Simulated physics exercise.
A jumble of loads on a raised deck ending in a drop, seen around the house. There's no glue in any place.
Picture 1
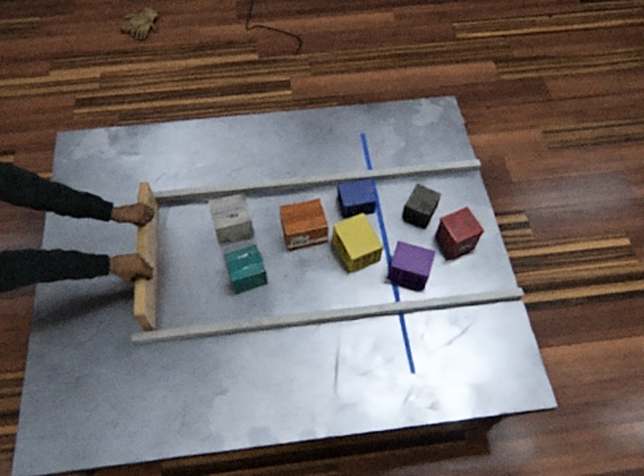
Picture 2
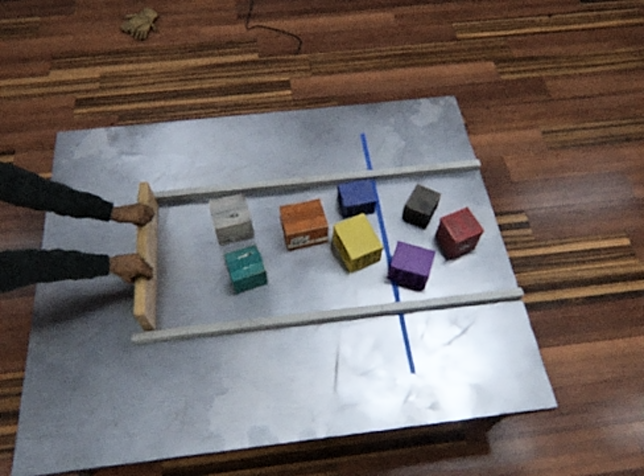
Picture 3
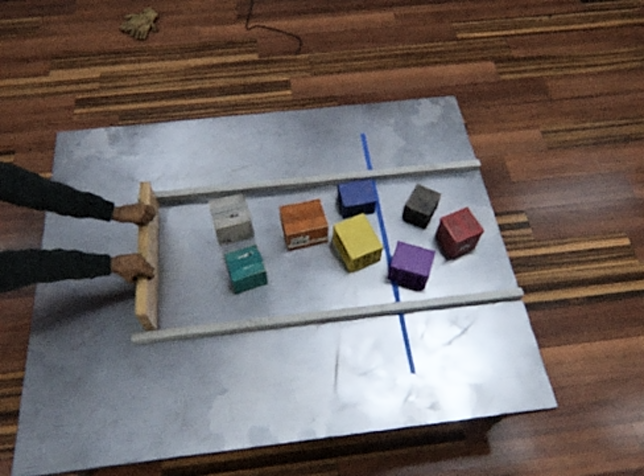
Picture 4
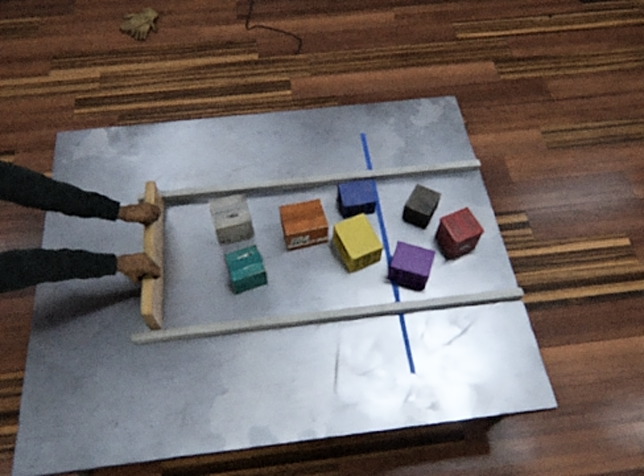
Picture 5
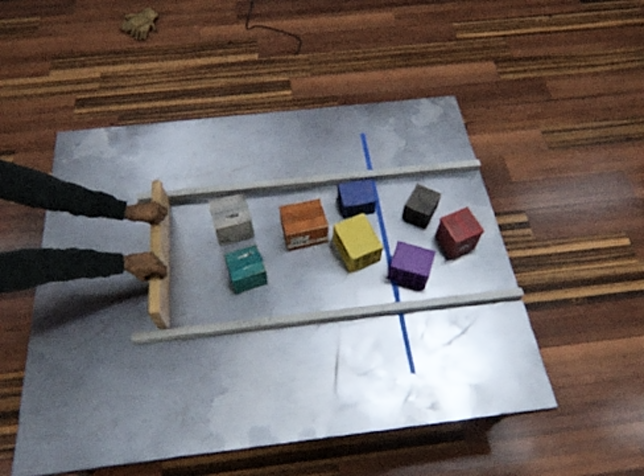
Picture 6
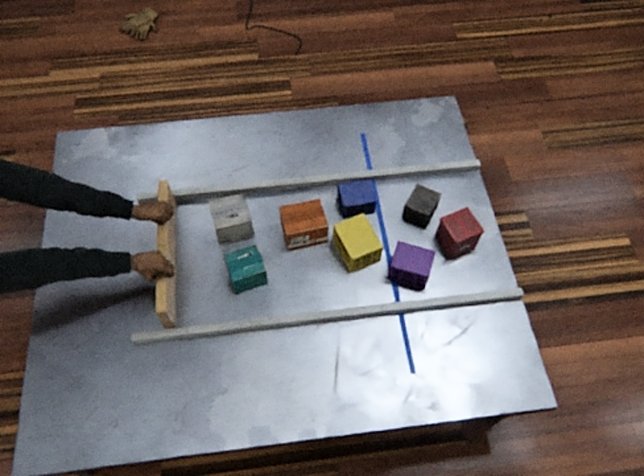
In this clip, two hands hold a wooden plank at the left of a gray board where eight colored blocks sit between two rails, then slide it slightly right toward the white and turquoise blocks, while the blocks stay still.
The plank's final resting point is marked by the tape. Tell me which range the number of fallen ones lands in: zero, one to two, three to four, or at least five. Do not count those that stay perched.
So the tally of ones that come down is nothing, really.
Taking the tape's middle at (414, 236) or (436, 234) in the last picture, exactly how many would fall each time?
Per try: 2; 2.
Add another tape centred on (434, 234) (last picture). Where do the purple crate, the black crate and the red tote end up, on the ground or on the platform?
Outcome: Purple crate is not lost; black crate ends up off; red tote ends up off.
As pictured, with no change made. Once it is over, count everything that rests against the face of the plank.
In contact: 2.
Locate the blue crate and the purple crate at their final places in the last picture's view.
The first one ends at (423, 183), the second at (445, 274).
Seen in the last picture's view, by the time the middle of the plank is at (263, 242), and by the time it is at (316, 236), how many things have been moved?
4, then 6.
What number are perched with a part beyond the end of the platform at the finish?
Overhanging ones - 0.
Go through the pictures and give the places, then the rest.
Red tote (458, 234); black crate (421, 206); purple crate (411, 265); plank (147, 254); tape (385, 239), in the first picture.
Black crate (421, 206); yellow crate (357, 243), in the second picture.
Purple crate (411, 265); orange parcel (304, 225), in the third picture.
Red tote (458, 234); white parcel (232, 219), in the fourth picture.
Black crate (421, 206); turquoise parcel (246, 269), in the fifth picture.
Red tote (458, 234); black crate (421, 206); purple crate (411, 265); plank (167, 252); tape (385, 239), in the sixth picture.
A little later, none off yet; red tote at rest near (458, 234); black crate at rest near (421, 206); purple crate at rest near (411, 265).
When it is over, the number that fall off is zero.
